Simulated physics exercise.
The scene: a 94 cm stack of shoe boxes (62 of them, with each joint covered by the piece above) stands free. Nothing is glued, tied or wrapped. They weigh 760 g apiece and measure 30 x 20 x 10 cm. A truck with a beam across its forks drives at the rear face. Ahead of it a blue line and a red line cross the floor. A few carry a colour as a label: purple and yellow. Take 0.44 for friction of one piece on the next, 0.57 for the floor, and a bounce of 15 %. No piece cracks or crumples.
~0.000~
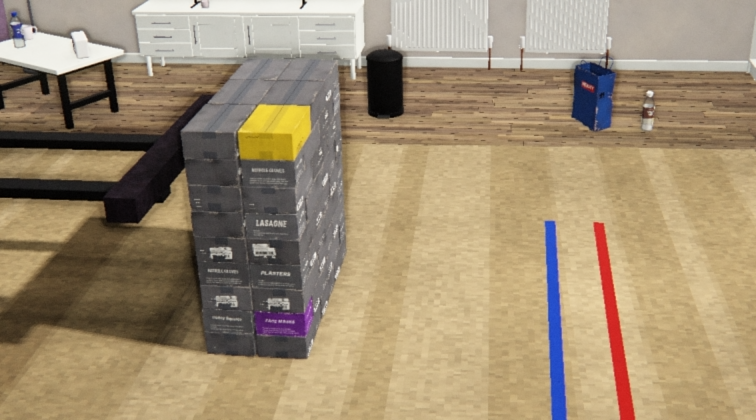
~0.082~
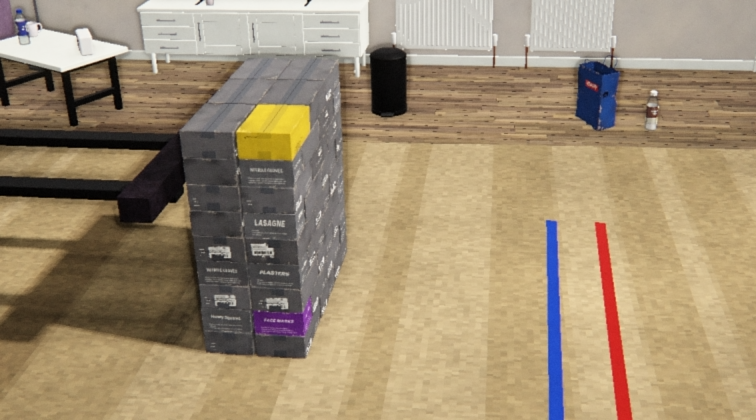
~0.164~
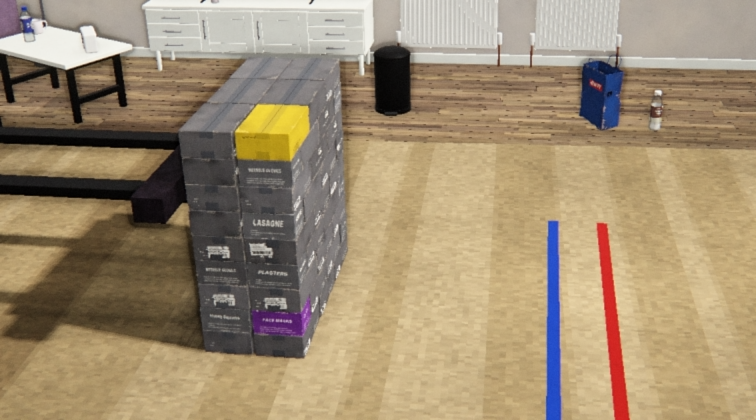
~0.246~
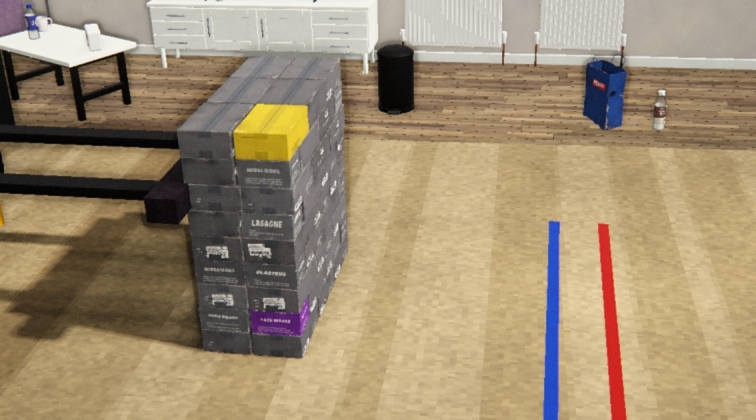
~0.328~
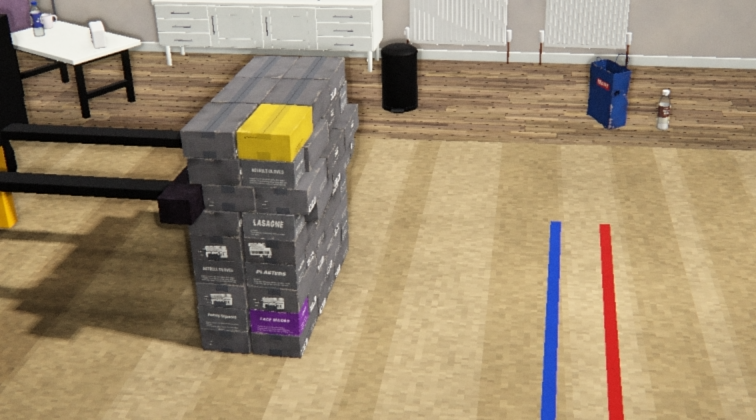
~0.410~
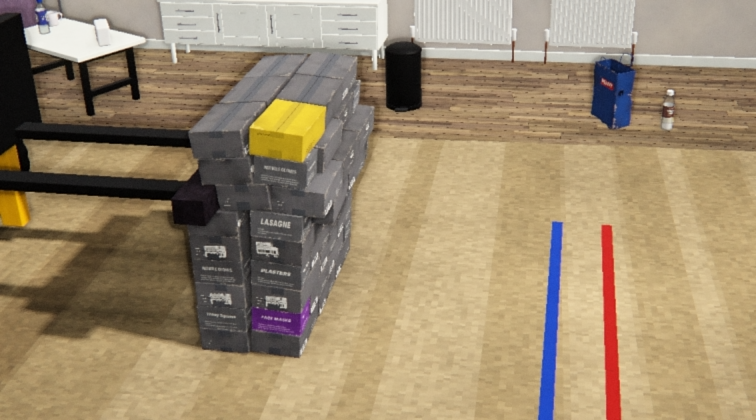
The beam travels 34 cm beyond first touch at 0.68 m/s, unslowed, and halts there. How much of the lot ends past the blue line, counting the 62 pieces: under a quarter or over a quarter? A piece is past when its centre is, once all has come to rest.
The part is less than a quarter.
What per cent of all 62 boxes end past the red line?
Near 10 per cent.
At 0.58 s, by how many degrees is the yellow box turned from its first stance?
Some 25°.
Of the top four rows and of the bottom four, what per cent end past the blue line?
From the top 30, from the bottom 0 per cent.
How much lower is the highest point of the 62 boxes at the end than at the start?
Some 30 cm lower.
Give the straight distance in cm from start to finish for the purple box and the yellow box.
About: Purple 30, yellow 230.
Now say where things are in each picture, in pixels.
In the first picture (pixels give the middle of a visible side; the camera moves round a little), beam (123, 211) 15 cm from the stack; blue line, near end, (558, 385); red line, near end, (623, 389); purple box (280, 325); yellow box (275, 118); none has stirred.
The second picture shows beam (137, 211) 9 cm from the stack; yellow box (274, 118).
The third picture shows beam (151, 211) 38 mm from the stack; yellow box (273, 118).
The fourth picture shows beam (164, 211) 18 mm in; yellow box (271, 118); movement in 6 of them.
The fifth picture shows beam (177, 212) 7 cm in; yellow box (275, 119) 19 mm from its place; movement in 28 of them.
The sixth picture shows beam (191, 213) 13 cm in; blue line, near end, (547, 393); red line, near end, (613, 399); yellow box (289, 117) 6° from how it stood; purple box (276, 322) 4° from how it stood; steepest lean 7°, the box at (334, 146); movement in 44 of them.
After 0.58 s, none of the 62 boxes past the blue line, 62 disturbed; yellow box 24° from how it stood; purple box 17° from how it stood.
After 0.88 s, none of the 62 boxes past the blue line, 60 disturbed; purple box 55° from how it stood; yellow box 19° from how it stood, 24 cm lower.
After 1.30 s, 9 of the 62 boxes past the blue line; purple box on its side; yellow box 37° from how it stood, 56 cm lower.
In the end (2.7 s), 9 of the 62 boxes past the blue line; purple box on its side; yellow box 83 cm lower. That is 15 per cent. From the last view, middles, purple box near (348, 331).
